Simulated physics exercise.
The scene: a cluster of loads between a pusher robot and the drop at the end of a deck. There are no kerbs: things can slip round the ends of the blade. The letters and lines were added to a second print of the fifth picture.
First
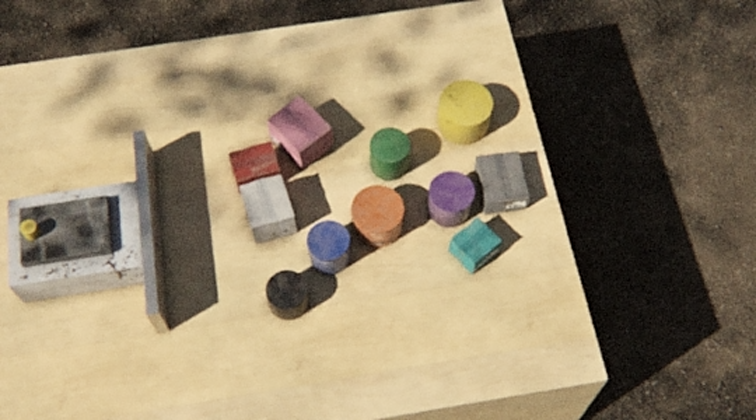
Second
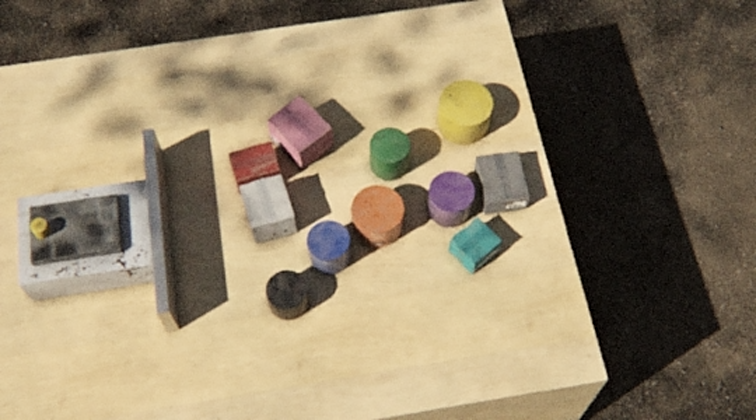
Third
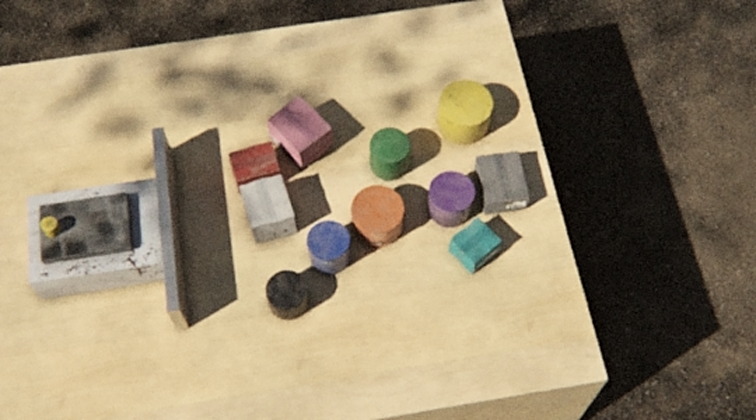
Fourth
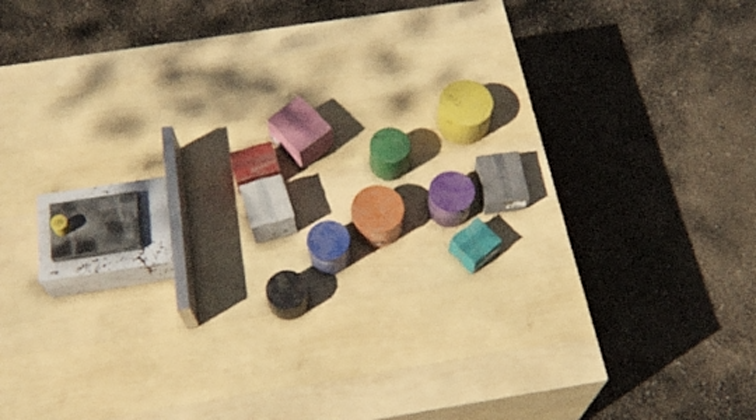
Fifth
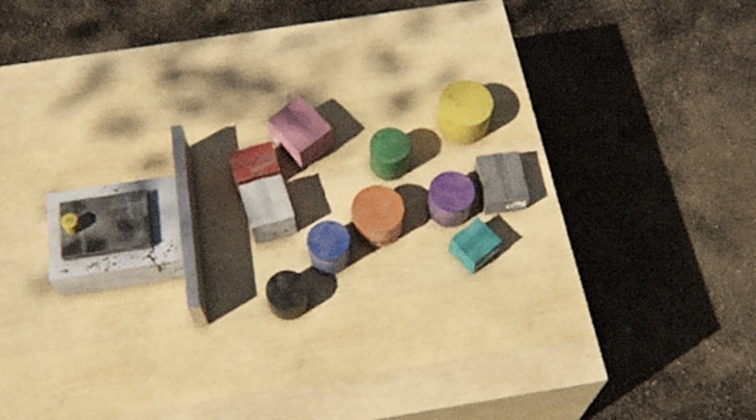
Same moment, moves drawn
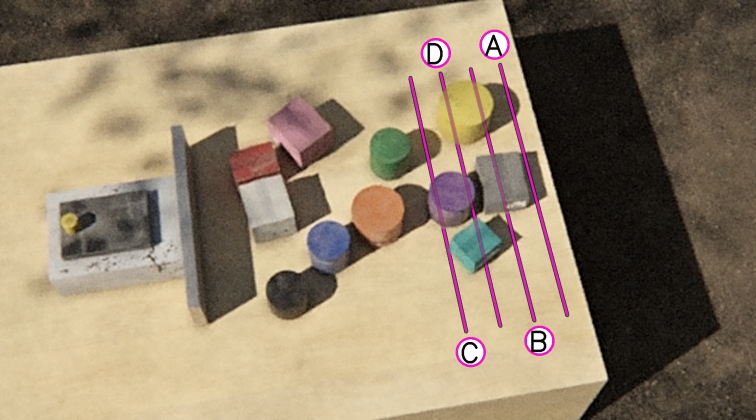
A pusher robot with a wide blade moves slowly right across a deck toward colourful, motionless loads.
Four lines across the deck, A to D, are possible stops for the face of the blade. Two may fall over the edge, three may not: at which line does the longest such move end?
The farthest such stop is D.
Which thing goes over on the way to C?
The grey parcel goes over.
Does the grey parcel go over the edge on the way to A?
Yes.
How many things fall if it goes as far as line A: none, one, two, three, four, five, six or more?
By then, six or more.
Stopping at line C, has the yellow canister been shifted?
Yes.
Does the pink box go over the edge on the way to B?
No.
On the marked copy, A at (532, 182); B at (501, 187); C at (437, 197); D at (469, 192).
With D. Early on, robot (217, 207); black canister (329, 289); pink box (315, 125).
Further on, robot (319, 192); grey parcel (538, 166); purple pail (512, 193).
At the end, robot (398, 180); purple pail over the edge; grey parcel over the edge; two fallen.
As for the rest, A drops eleven; B drops six; C is within the limit but short.
